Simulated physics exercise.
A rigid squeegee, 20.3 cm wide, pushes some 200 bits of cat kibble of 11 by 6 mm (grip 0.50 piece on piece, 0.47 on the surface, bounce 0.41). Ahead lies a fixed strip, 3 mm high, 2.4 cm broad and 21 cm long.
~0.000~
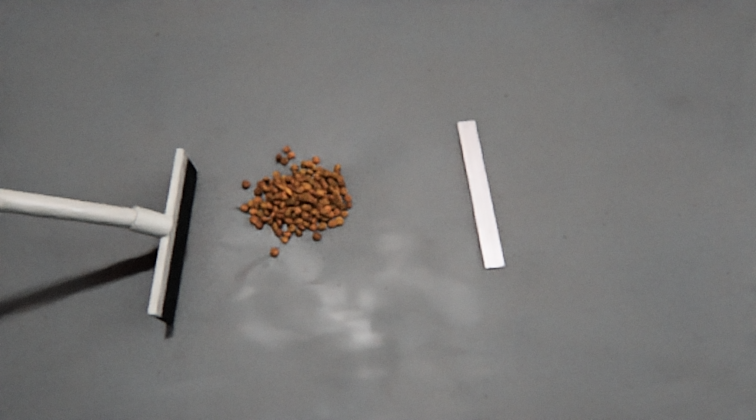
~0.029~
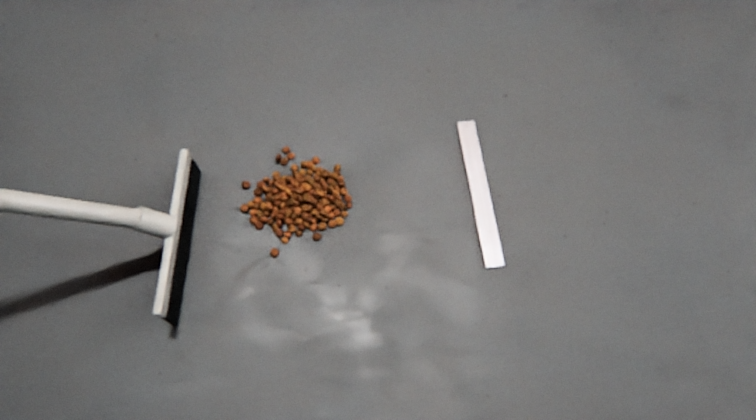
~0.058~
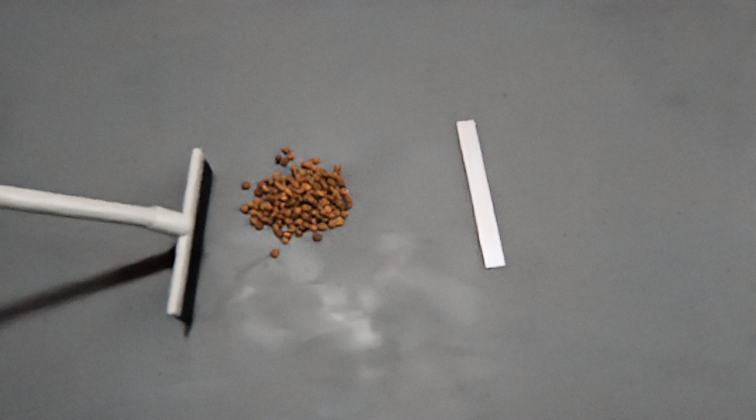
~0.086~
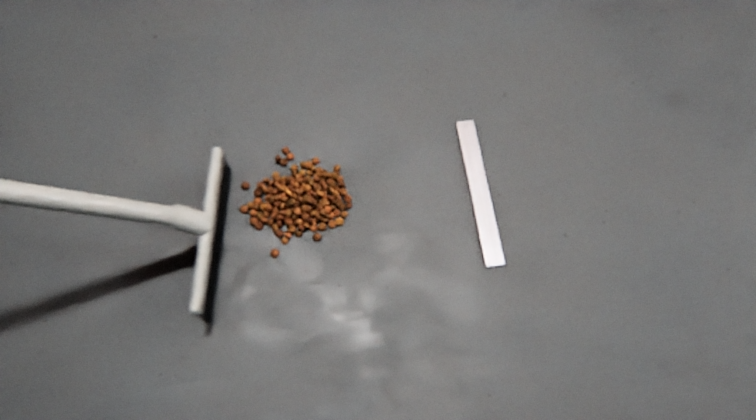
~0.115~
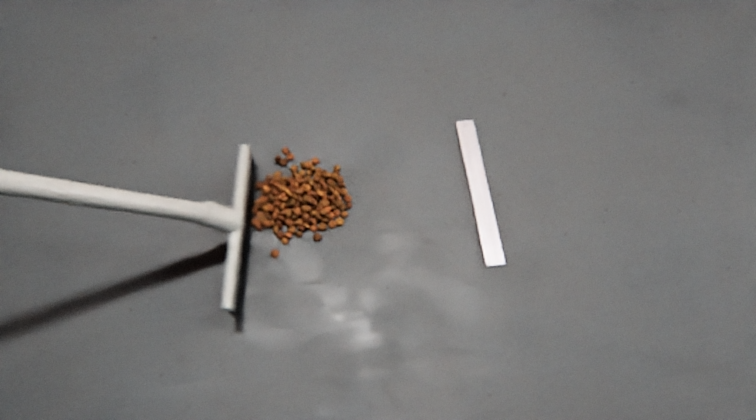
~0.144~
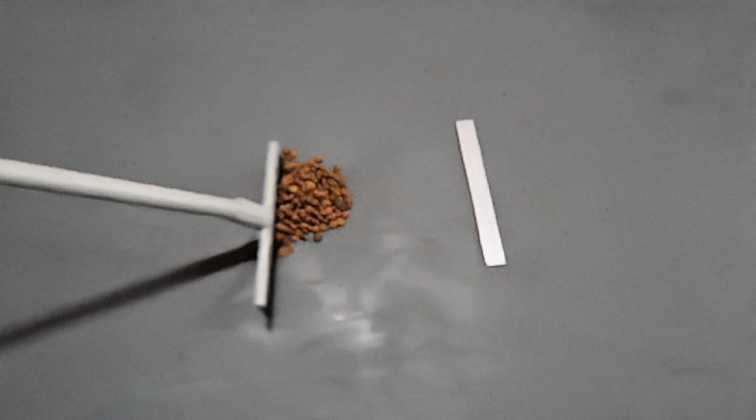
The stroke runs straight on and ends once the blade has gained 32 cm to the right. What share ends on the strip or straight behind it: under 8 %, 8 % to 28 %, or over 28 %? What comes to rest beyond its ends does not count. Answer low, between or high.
On or straight behind the strip: High.
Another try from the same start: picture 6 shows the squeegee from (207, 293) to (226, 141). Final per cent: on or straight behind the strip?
Over 5.
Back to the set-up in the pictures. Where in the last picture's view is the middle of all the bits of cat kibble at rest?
Around (486, 193).
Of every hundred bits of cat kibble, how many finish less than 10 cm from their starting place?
Roughly 0 per cent.
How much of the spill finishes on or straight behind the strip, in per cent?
About 40 per cent.
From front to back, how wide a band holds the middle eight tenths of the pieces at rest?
About 24 cm.
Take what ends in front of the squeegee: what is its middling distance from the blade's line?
Some 8 cm.
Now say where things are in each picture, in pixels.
Squeegee from (156, 313) to (183, 156); moved 0.0 cm; pieces shifted so far, 0; middle of the spill at (299, 190); strip at (480, 191), in the first frame.
Squeegee from (161, 313) to (187, 156); moved 0.5 cm; pieces shifted so far, 0; middle of the spill at (299, 191), in the second frame.
Squeegee from (175, 312) to (199, 156); moved 2.0 cm; pieces shifted so far, 0; middle of the spill at (299, 191), in the third frame.
Squeegee from (198, 310) to (219, 154); moved 4.5 cm; pieces shifted so far, 0; middle of the spill at (299, 191), in the fourth frame.
Squeegee from (229, 307) to (246, 152); moved 7.9 cm; pieces shifted so far, 15; middle of the spill at (299, 191), in the fifth frame.
Squeegee from (261, 303) to (275, 149); moved 11.5 cm; pieces shifted so far, 134; middle of the spill at (305, 190); strip at (480, 189). Its speed is about 1.22 m/s, heading 4 degrees towards the viewer, in the sixth frame.
Then, at 0.29 s, squeegee 29 cm from its start, spill 20 cm wide; elsewhere 100 %.
After 0.44 s, squeegee 33 cm from its start, spill 25 cm wide; on or straight behind the strip 45 %, elsewhere 55 %.
Then, at 0.57 s, squeegee 33 cm from its start, spill 28 cm wide; on or straight behind the strip 40 %, elsewhere 60 %.
In the end, at 1.3 s, on or straight behind the strip 40 %, elsewhere 60 %.
